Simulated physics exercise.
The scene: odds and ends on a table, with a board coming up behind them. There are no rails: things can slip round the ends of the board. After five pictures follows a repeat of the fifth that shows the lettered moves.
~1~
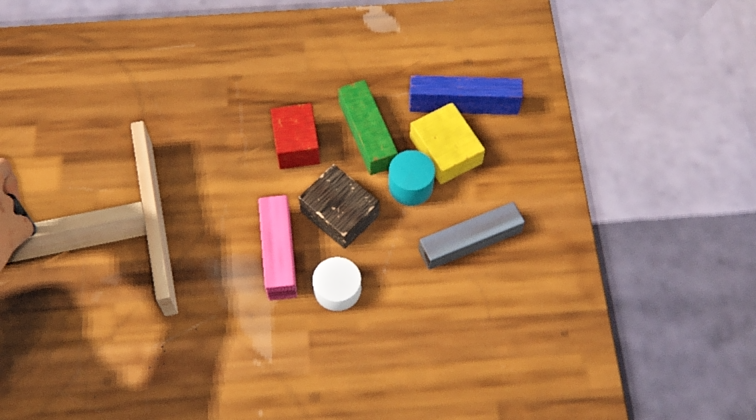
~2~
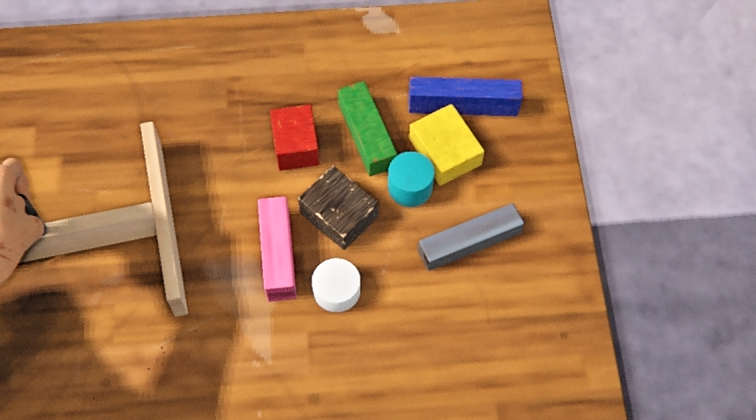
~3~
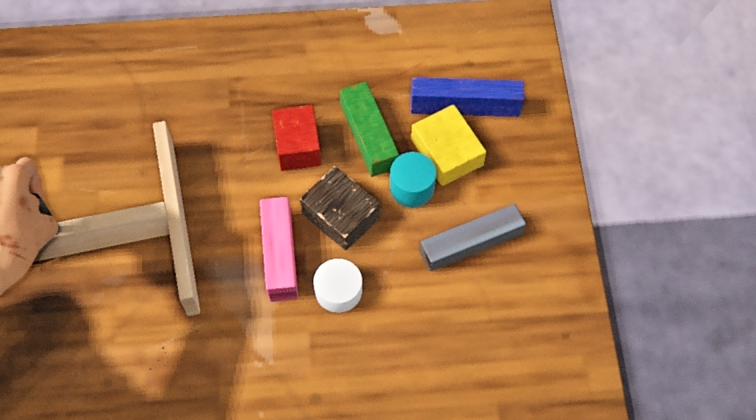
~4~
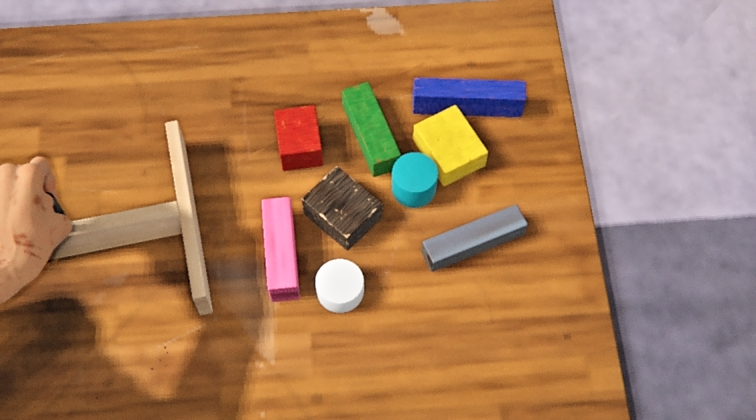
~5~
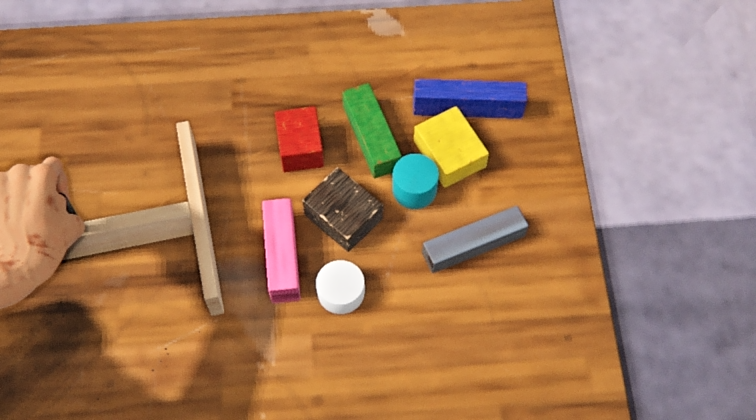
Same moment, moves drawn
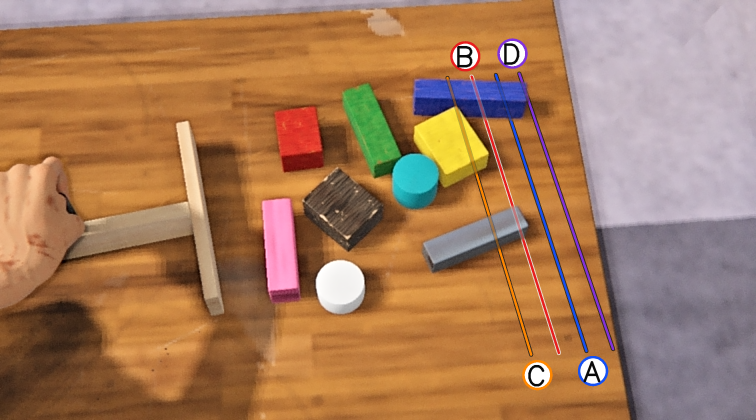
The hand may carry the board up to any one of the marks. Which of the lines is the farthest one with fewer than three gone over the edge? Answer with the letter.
The farthest such stop is C.
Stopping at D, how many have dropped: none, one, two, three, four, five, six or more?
Six or more.
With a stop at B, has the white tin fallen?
No.
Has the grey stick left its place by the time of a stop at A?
By then, yes.
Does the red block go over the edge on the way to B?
By then, no.
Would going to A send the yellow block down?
Yes.
On the marked copy, A at (538, 204); B at (512, 206); C at (487, 207); D at (563, 202).
With C. Early on, board (302, 199); white tin (380, 281); red block (316, 138).
Further on, board (409, 192); blue bar (514, 93); grey stick (530, 220).
At the end, board (485, 188); blue bar over the edge; grey stick (594, 213); one fallen.
As for the rest, A drops six; B drops four; D drops seven.
